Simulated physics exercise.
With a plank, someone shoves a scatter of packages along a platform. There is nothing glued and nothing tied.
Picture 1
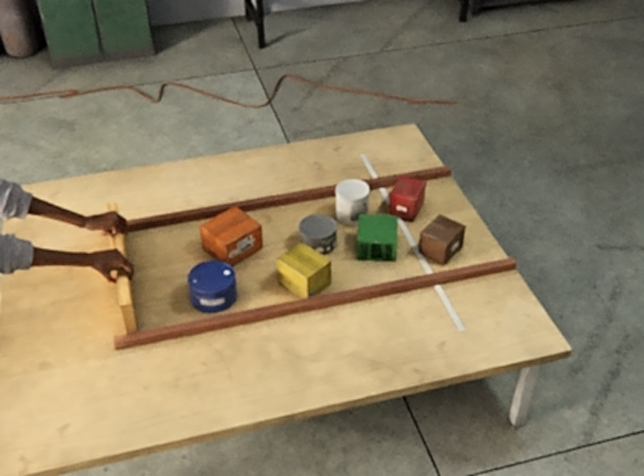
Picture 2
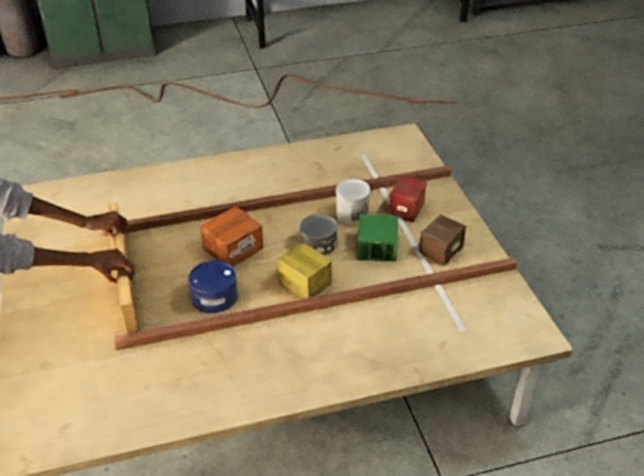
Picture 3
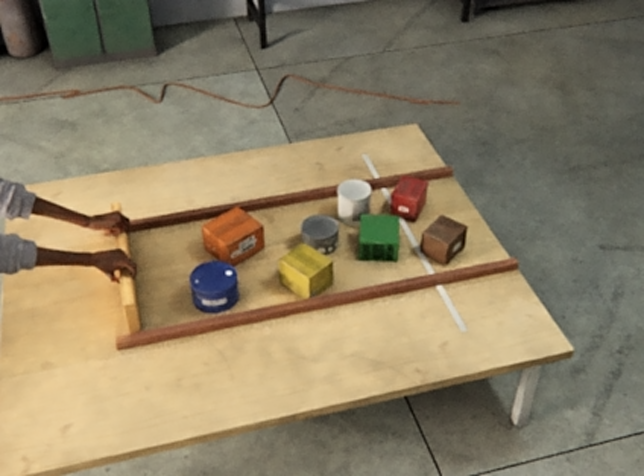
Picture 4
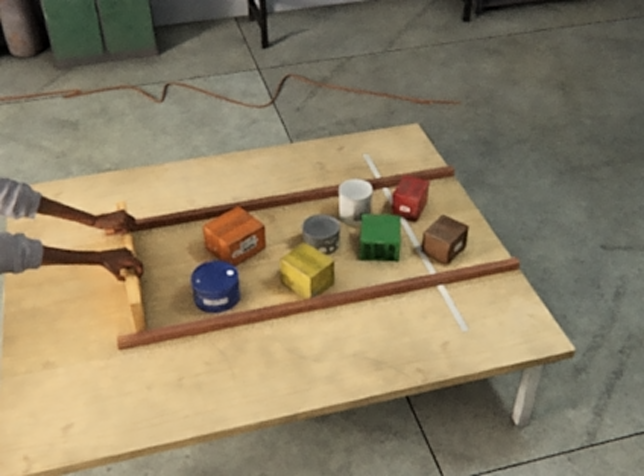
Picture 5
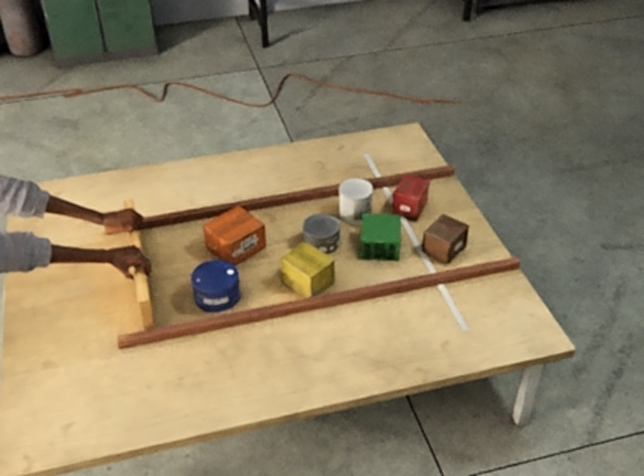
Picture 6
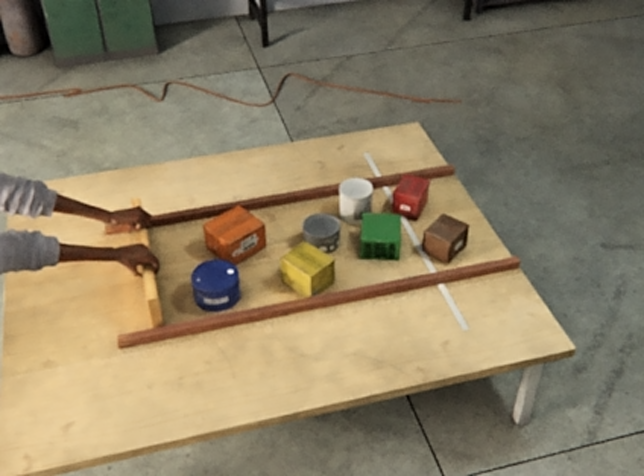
The footage shows two hands holding a wooden plank between dark red rails on a wooden platform, first nearly still, then sliding it slightly right toward scattered, colourful boxes and round containers, which stay practically in place near white tape.
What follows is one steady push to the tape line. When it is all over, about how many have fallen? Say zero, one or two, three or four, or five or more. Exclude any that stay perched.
The fall count stops at one or two.
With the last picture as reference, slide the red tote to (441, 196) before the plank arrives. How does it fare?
Outcome for the red tote: It ends up still on.
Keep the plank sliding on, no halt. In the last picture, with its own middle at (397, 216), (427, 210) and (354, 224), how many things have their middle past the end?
1; 3; 0.
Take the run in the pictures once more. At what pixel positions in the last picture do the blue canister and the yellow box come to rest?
Near (442, 235) and (483, 239).
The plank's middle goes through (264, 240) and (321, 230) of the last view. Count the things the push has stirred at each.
The count reaches 4 first and 7 second.
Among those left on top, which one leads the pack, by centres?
Answer: The grey pail.
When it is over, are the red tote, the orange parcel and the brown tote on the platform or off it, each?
At the finish the red tote is still there, the orange parcel is still there and the brown tote is missing.
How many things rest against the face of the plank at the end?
The number is 3.
Soon after, none off yet; brown tote at rest near (446, 239); red tote at rest near (411, 198); green crate at rest near (381, 236).
Then, none off yet; brown tote moved a little near (453, 239); red tote at rest near (411, 198); green crate moved about its own width near (419, 233).
At rest, the number that fall off is one or two; fallen, green crate and brown tote.
